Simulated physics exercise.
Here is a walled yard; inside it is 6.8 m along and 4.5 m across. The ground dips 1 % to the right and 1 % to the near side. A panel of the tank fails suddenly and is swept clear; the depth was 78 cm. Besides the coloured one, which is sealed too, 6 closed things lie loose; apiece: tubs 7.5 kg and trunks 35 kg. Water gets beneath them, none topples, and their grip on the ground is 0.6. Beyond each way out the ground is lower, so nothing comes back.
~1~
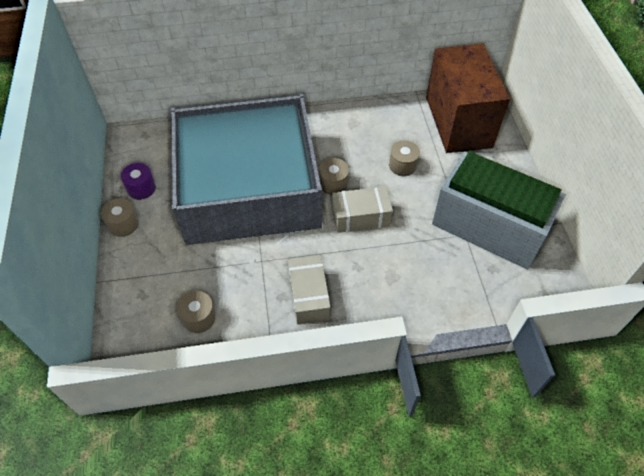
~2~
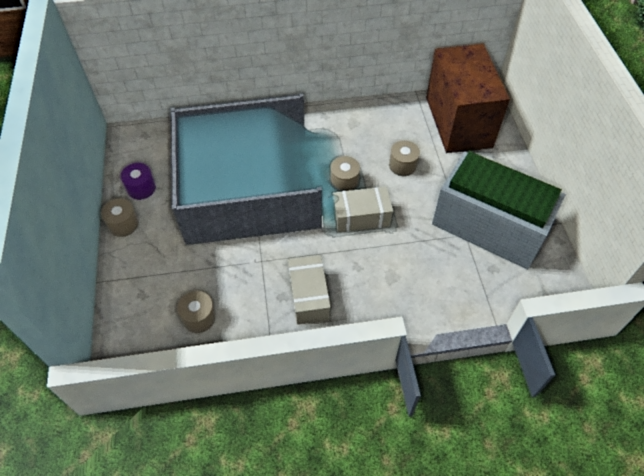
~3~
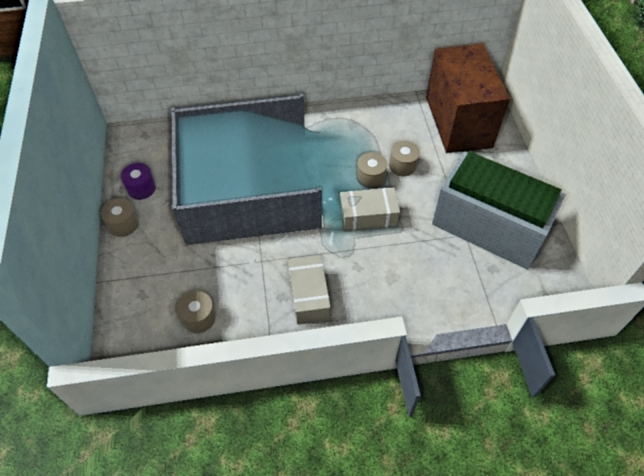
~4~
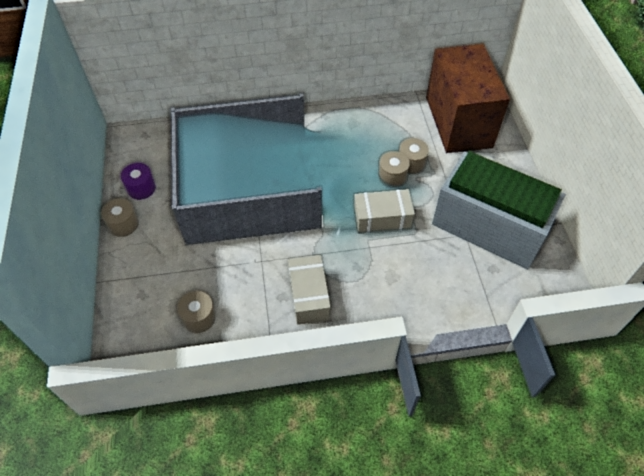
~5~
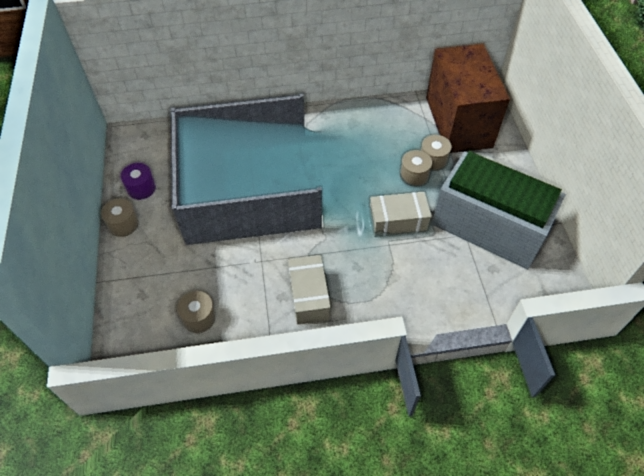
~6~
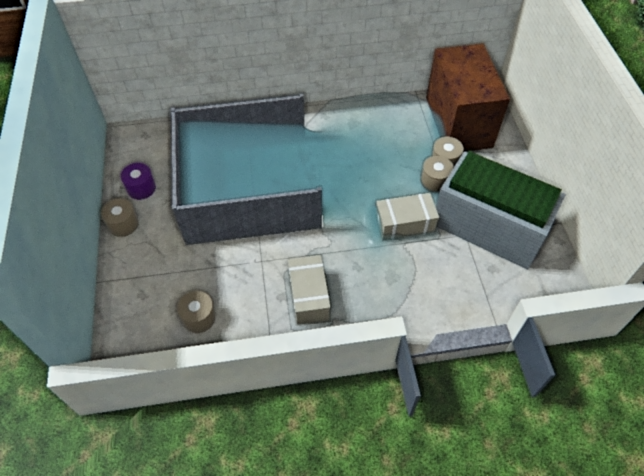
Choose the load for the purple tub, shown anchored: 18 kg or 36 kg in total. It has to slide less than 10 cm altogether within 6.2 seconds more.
I expect that the lower weight is enough.
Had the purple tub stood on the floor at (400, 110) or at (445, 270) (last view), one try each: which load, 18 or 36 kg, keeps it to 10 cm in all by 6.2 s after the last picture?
In turn: Neither is enough; neither holds.
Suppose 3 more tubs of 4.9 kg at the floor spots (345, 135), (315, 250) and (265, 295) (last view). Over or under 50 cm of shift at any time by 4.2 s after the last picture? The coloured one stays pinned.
In turn: More, less, under.
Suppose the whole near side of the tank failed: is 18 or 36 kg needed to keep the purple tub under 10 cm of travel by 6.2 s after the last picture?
In that case neither load is enough.
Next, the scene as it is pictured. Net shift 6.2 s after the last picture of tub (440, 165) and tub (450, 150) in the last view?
In turn: 120 cm, 250 cm.
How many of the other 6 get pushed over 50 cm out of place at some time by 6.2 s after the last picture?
I count 4.
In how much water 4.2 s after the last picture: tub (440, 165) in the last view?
Roughly 19 cm.
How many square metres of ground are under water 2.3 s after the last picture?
Roughly 19 m2.
Then, 0.6 s after the last picture the purple tub would be 0 cm from its start with 18 kg and 0 cm from its start with 36 kg; 0 cm of water round it then.
Then, 2.3 s after the last picture the purple tub would be 0 cm from its start with 18 kg and 0 cm from its start with 36 kg; 0 cm of water round it then.
Then, 4.2 s after the last picture the purple tub would be 0 cm from its start with 18 kg and 0 cm from its start with 36 kg; 1 cm of water round it then.
Then, 6.2 s after the last picture the purple tub would be 0 cm from its start with 18 kg and 0 cm from its start with 36 kg; 5 cm of water round it then.
